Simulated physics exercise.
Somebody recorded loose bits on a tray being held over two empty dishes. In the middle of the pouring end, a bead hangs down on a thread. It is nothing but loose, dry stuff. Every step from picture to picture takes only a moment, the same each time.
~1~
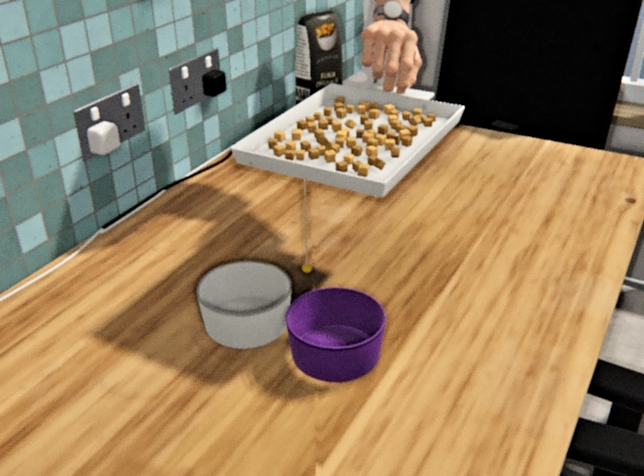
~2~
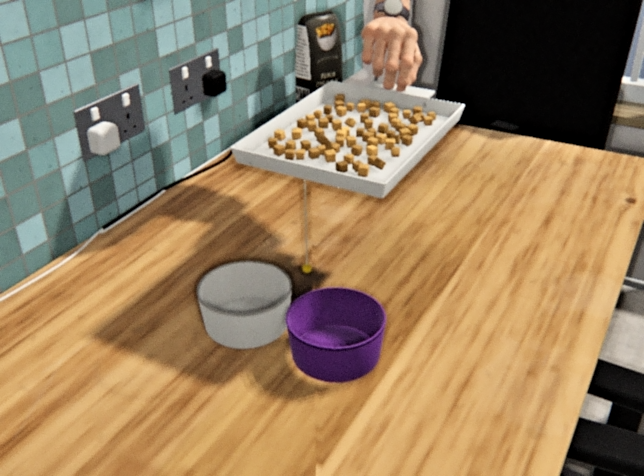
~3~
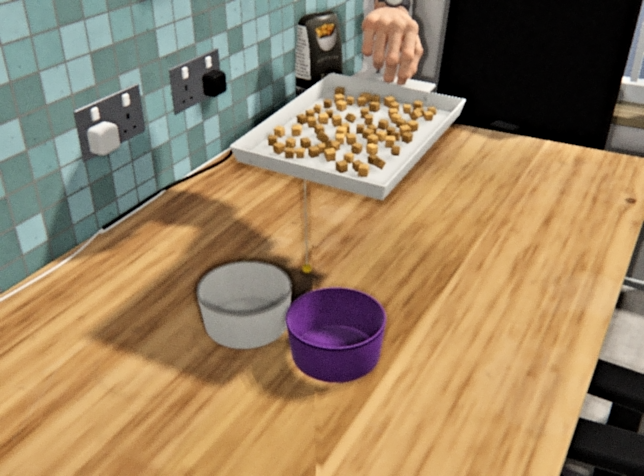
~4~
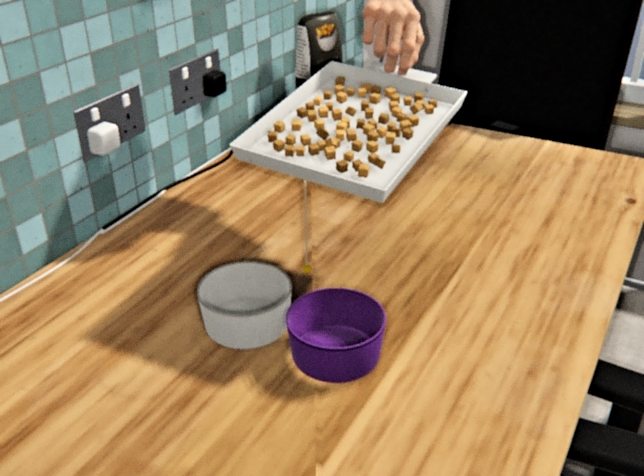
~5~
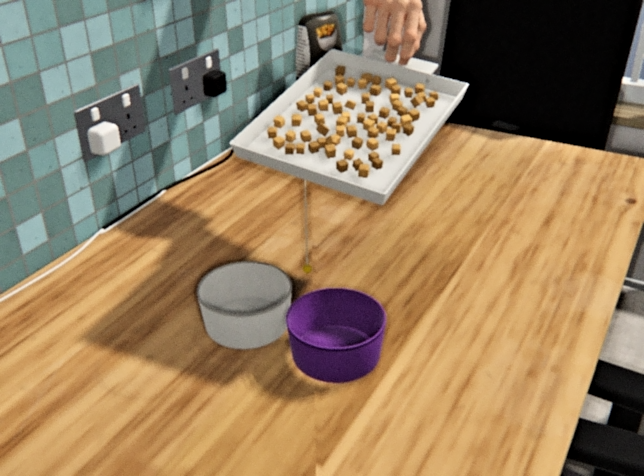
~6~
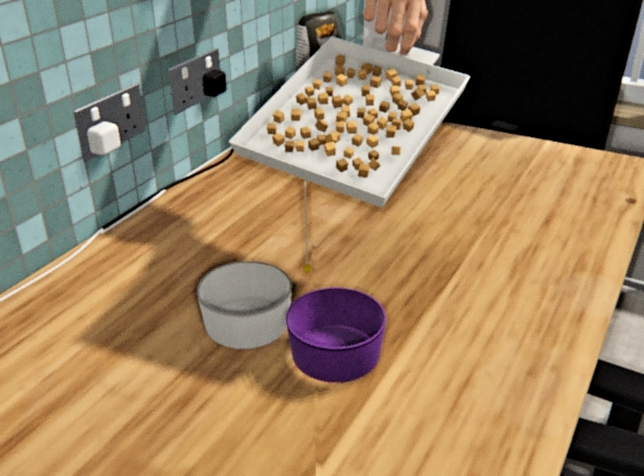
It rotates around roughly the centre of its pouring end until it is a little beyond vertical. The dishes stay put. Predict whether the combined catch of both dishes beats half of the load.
The combined catch beats half.
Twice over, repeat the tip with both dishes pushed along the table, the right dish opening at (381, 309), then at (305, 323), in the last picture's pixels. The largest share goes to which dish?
In the first position the right of the two, in the second the right of the two.
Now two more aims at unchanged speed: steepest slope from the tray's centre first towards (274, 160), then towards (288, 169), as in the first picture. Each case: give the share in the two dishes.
For the first aim it is 50 in a hundred, for the second 70 in a hundred.
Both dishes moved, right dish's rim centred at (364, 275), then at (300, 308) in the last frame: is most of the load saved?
A minority, then a minority.
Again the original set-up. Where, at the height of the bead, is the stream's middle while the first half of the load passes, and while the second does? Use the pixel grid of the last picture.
At about (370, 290), then at (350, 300).
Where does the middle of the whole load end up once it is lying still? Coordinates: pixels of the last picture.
Roughly at (348, 349), give or take.
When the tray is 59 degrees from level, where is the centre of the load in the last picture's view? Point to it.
(360, 159).
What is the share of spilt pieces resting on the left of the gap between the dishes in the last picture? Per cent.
About 10 %.
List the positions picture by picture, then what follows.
In the first picture, corners of the pouring end near (236, 147) and (383, 180), level; middle of the load near (360, 134), small wooden cubes; left dish near (219, 327); right dish near (312, 360); bead on its thread near (307, 268).
In the second picture, corners of the pouring end near (236, 146) and (383, 181), level; middle of the load near (360, 133).
In the third picture, corners of the pouring end near (236, 145) and (383, 183), tipped barely, lowest at the right corner; middle of the load near (360, 129).
In the fourth picture, corners of the pouring end near (236, 144) and (383, 187), tipped a little, lowest at the right corner; middle of the load near (361, 124).
In the fifth picture, corners of the pouring end near (236, 142) and (383, 190), tipped a little, lowest at the right corner; middle of the load near (361, 119).
In the sixth picture, corners of the pouring end near (235, 140) and (383, 193), tipped clearly, lowest at the right corner; middle of the load near (361, 113), a little on the move; left dish near (219, 327); right dish near (312, 360).
Shortly afterwards, tray tipped steeply; the whole lot on the tray.
Next, tray tipped right over; the whole lot on the tray.
Some moments later, tray tipped past a quarter turn; near two thirds in the right dish; near a third outside both.
In the end, tray tipped past a quarter turn; near two thirds in the right dish; none at all in the left dish; near a third outside both.
